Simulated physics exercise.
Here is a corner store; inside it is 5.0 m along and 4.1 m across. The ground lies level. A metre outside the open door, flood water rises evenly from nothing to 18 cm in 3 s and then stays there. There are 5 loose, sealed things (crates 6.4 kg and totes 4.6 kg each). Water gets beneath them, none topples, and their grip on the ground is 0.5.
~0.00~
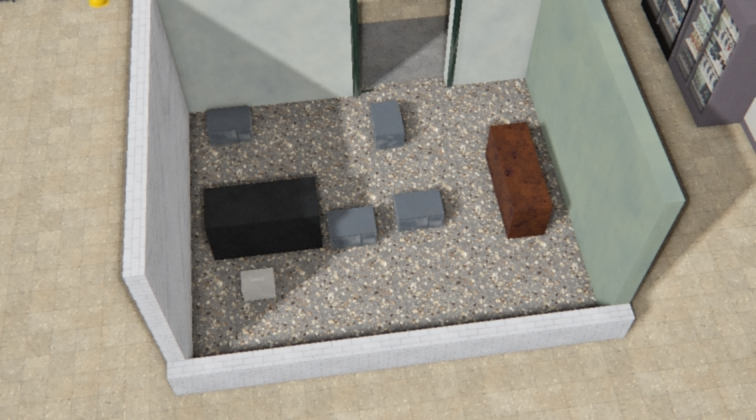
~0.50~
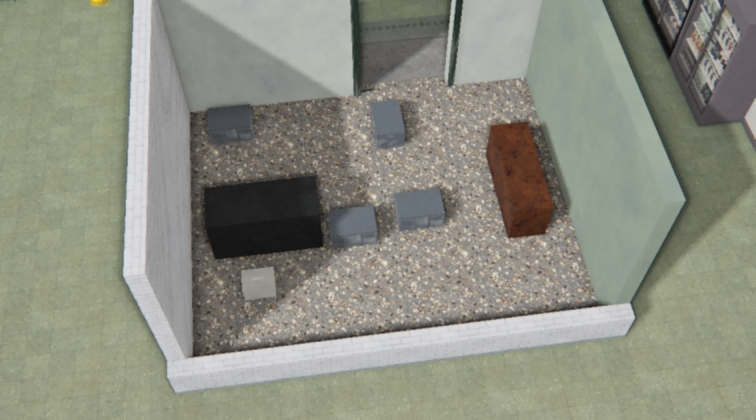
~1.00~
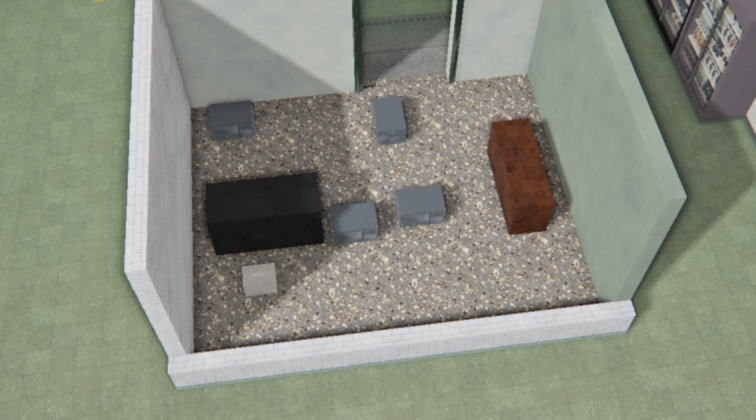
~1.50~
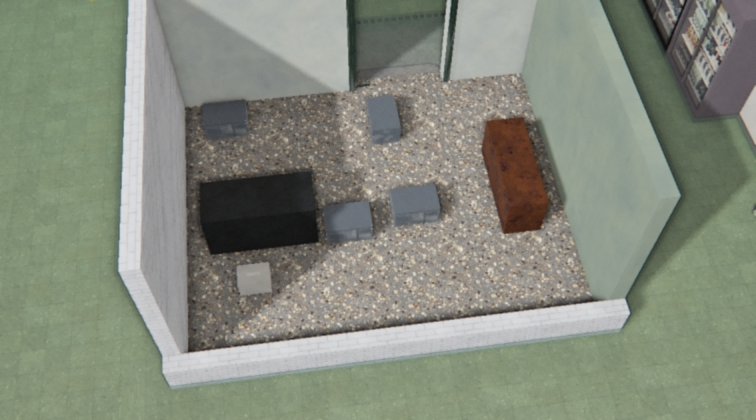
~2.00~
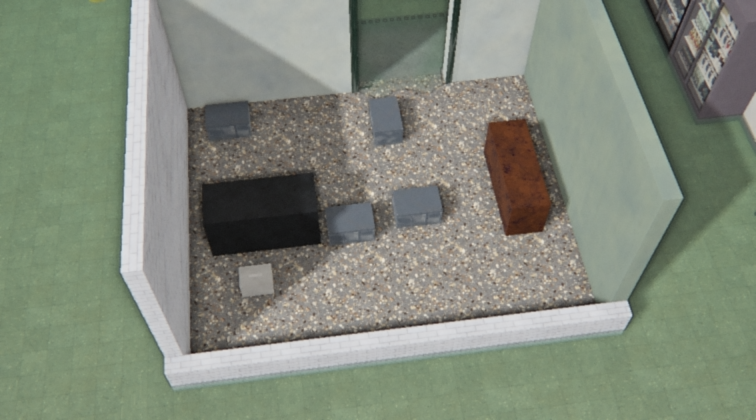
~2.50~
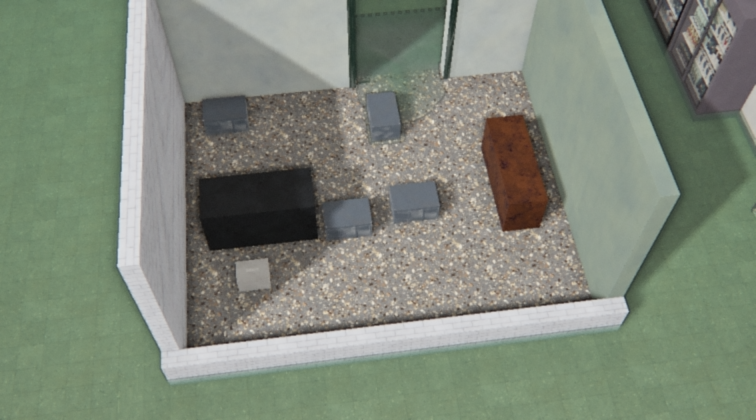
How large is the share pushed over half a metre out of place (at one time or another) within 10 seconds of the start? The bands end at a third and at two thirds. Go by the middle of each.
That comes to between one and two thirds.
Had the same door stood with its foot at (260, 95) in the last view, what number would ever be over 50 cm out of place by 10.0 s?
In that case 2 of them.
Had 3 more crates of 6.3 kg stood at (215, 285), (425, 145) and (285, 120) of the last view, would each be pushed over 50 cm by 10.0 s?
In that order: Less, more, under.
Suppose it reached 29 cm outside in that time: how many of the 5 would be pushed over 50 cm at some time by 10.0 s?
In that case 5 of them.
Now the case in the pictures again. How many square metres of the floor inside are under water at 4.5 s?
Roughly 8.0 m2.
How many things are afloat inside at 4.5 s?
I count 0.
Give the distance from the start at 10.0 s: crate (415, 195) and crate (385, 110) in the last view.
In that order: 200 cm, 350 cm.
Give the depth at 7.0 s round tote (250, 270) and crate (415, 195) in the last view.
About 1 and 9 cm.
After 3.5 s 0 of 5 are over 50 cm from their spots; 0 afloat.
After 4.5 s 1 of 5 are over 50 cm from their spots; 0 afloat.
After 7.0 s 3 of 5 are over 50 cm from their spots; 2 afloat.
After 10.0 s 3 of 5 are over 50 cm from their spots, and 3 have been at some point; 4 afloat.
